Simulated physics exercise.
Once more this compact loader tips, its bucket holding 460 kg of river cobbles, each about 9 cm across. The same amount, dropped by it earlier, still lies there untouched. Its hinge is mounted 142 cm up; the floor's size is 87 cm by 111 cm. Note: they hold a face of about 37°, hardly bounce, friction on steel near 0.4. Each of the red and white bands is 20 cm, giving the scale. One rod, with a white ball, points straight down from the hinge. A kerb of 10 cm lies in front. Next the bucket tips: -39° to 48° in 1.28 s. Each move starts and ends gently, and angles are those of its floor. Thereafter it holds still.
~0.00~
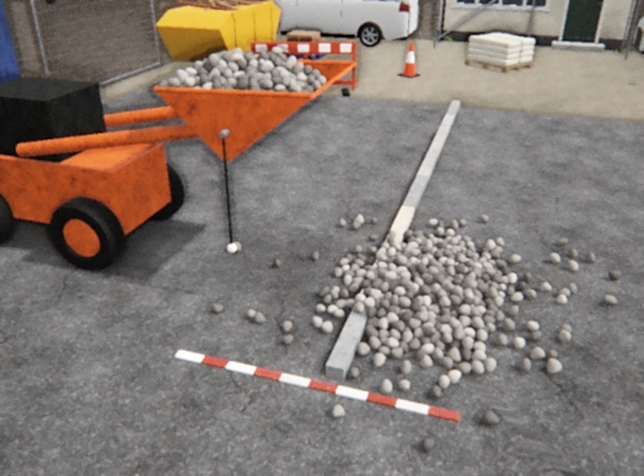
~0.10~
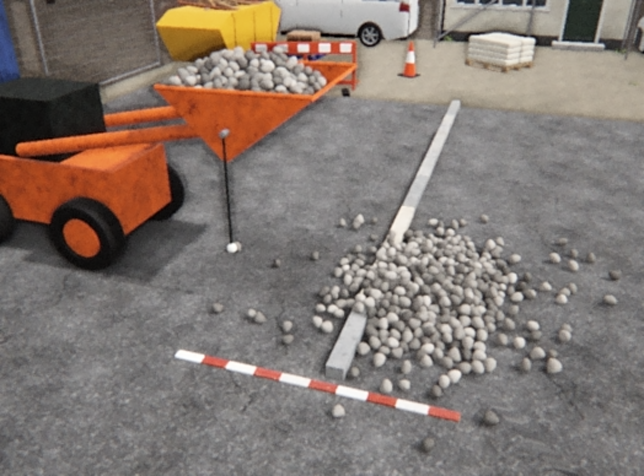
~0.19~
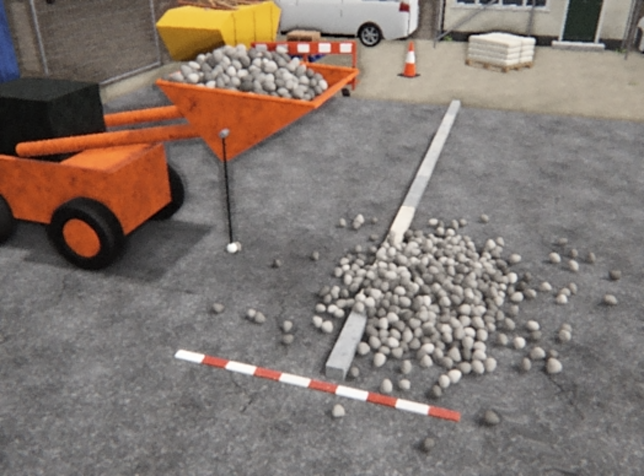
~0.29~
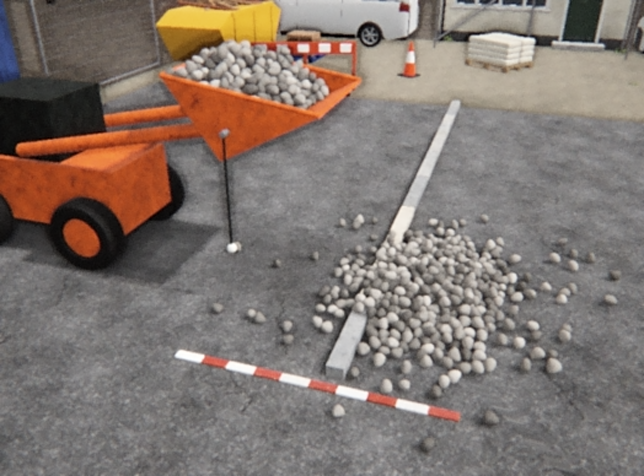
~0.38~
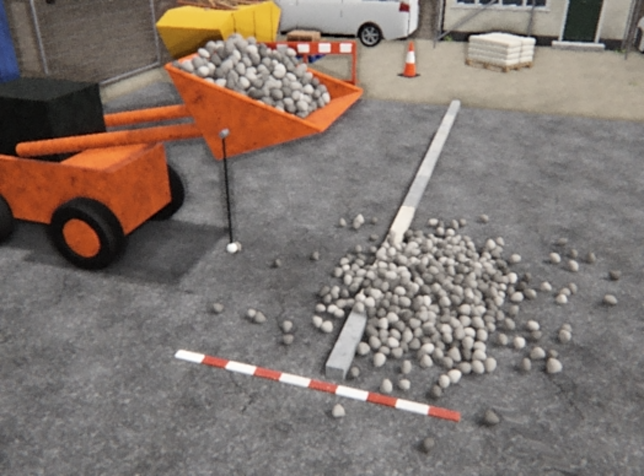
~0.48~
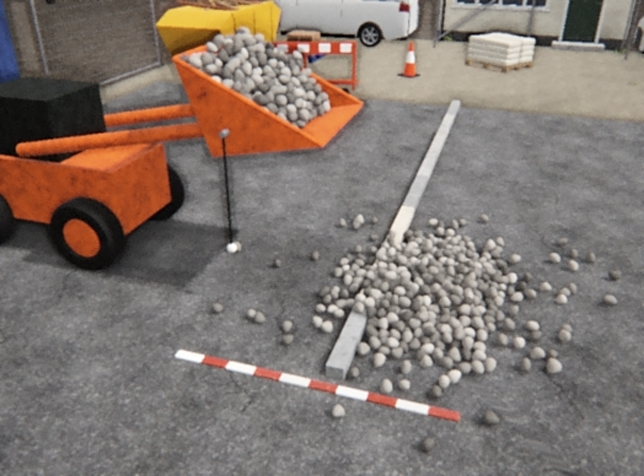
An orange loader's raised bucket, heaped with grey cobbles, slowly tilts forward, its front lip lowering while the stones shift slightly inside; below, an earlier pile of cobbles lies still across a pale kerb near a red and white striped bar.
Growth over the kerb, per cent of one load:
13 percent.
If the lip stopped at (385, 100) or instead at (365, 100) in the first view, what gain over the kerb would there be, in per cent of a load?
I'd say close to 75 per cent for one and close to 55 per cent for the other, in that order.
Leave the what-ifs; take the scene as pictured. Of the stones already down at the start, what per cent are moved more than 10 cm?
5 %.
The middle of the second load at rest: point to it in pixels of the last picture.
Their middle rests near (346, 267).
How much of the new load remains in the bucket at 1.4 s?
Around 25 per cent of the load is still inside.
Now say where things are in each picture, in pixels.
In the first frame, lip at (312, 96), floor tilted -39°, highest stones at (240, 56). The earlier load is highest near (420, 270), 23 cm above ground level, 12 % on this side of the kerb, 89 % over the kerb.
In the second frame, lip at (313, 99), floor tilted -38°, highest stones at (240, 55); the stones move at 0.1 m/s on average.
In the third frame, lip at (316, 106), floor tilted -34°, highest stones at (239, 53); the stones move at 0.2 m/s on average.
In the fourth frame, lip at (319, 116), floor tilted -28°, highest stones at (226, 49); the stones move at 0.3 m/s on average.
In the fifth frame, lip at (321, 130), floor tilted -20°, highest stones at (234, 43); the stones move at 0.4 m/s on average.
In the sixth frame, lip at (322, 145), floor tilted -11°, highest stones at (236, 38); the stones move at 0.5 m/s on average.
After 1.0 s the floor is at 34°; in per cent of one load, 97 in the bucket, 15 on this side of the kerb, 89 over the kerb; the foremost stones are at (635, 322).
After 1.4 s the floor is at 48°; in per cent of one load, 23 in the bucket, 88 on this side of the kerb, 90 over the kerb; the foremost stones are at (635, 322).
After 1.7 s the floor is at 48°; in per cent of one load, 0 in the bucket, 102 on this side of the kerb, 99 over the kerb; the foremost stones are at (635, 322).
After 4.4 s the floor is at 48°; in per cent of one load, 0 in the bucket, 99 on this side of the kerb, 102 over the kerb; the foremost stones are at (635, 322). Net gain over the kerb, 13.
